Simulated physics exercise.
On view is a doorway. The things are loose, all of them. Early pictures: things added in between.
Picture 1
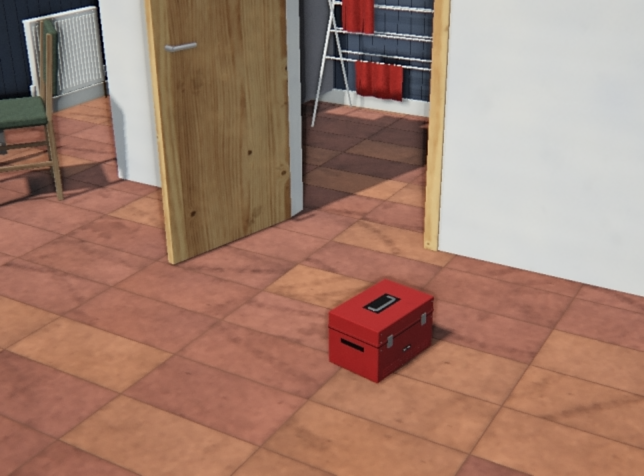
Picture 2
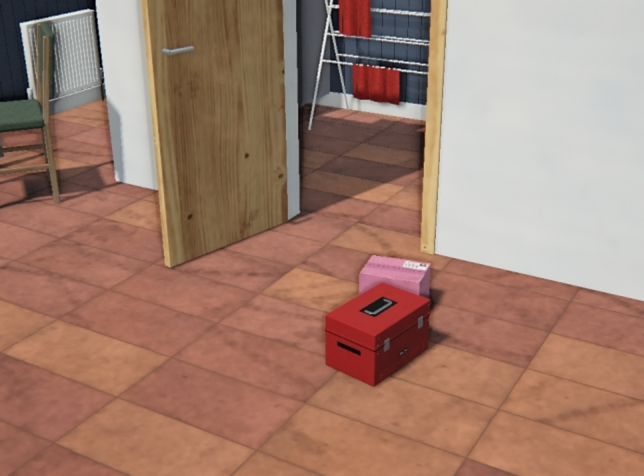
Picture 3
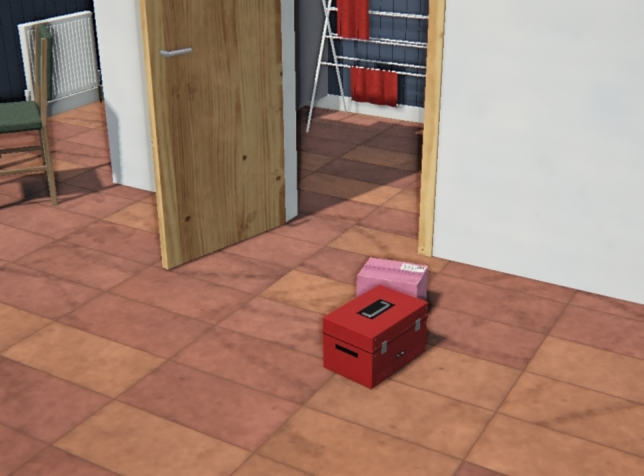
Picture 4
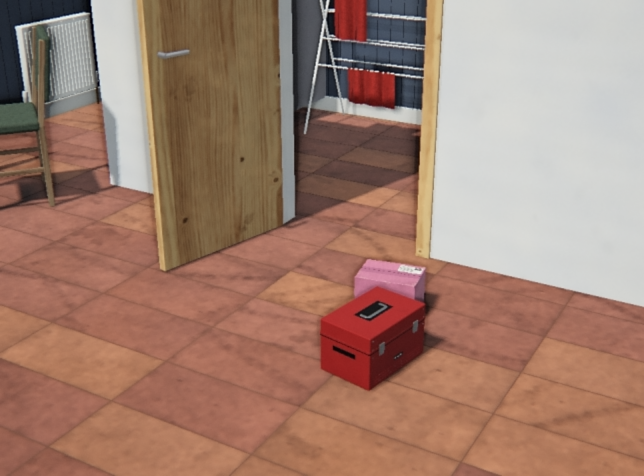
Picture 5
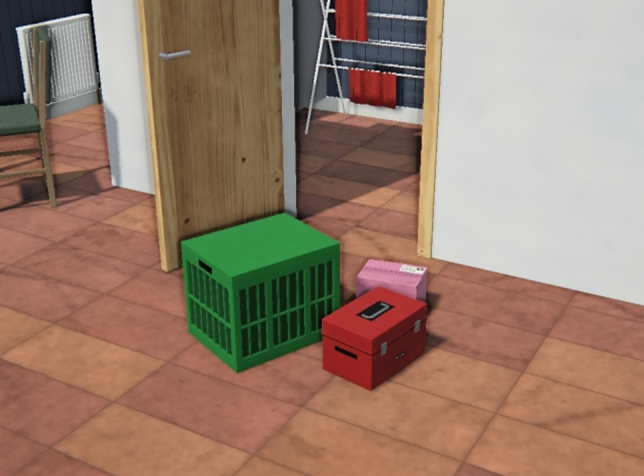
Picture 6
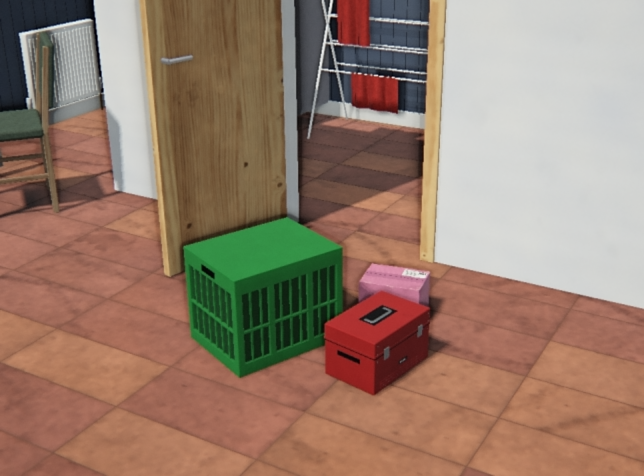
Red toolbox sitting on a tiled floor by a wide-open door, a pink parcel appearing behind it, then a green crate beside it.
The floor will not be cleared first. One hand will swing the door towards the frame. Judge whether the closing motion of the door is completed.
Judgement: The motion is completed.
Then, 0.70 s after the last picture, open by 88°.
Then, 1.40 s after the last picture, open by 61°.
Then, 2.00 s after the last picture, open by 37°.
Then, 2.60 s after the last picture, open by 12°.
At rest, open by 0°; all 3 in place. Seen from the same camera at the end, green chest near (265, 293).
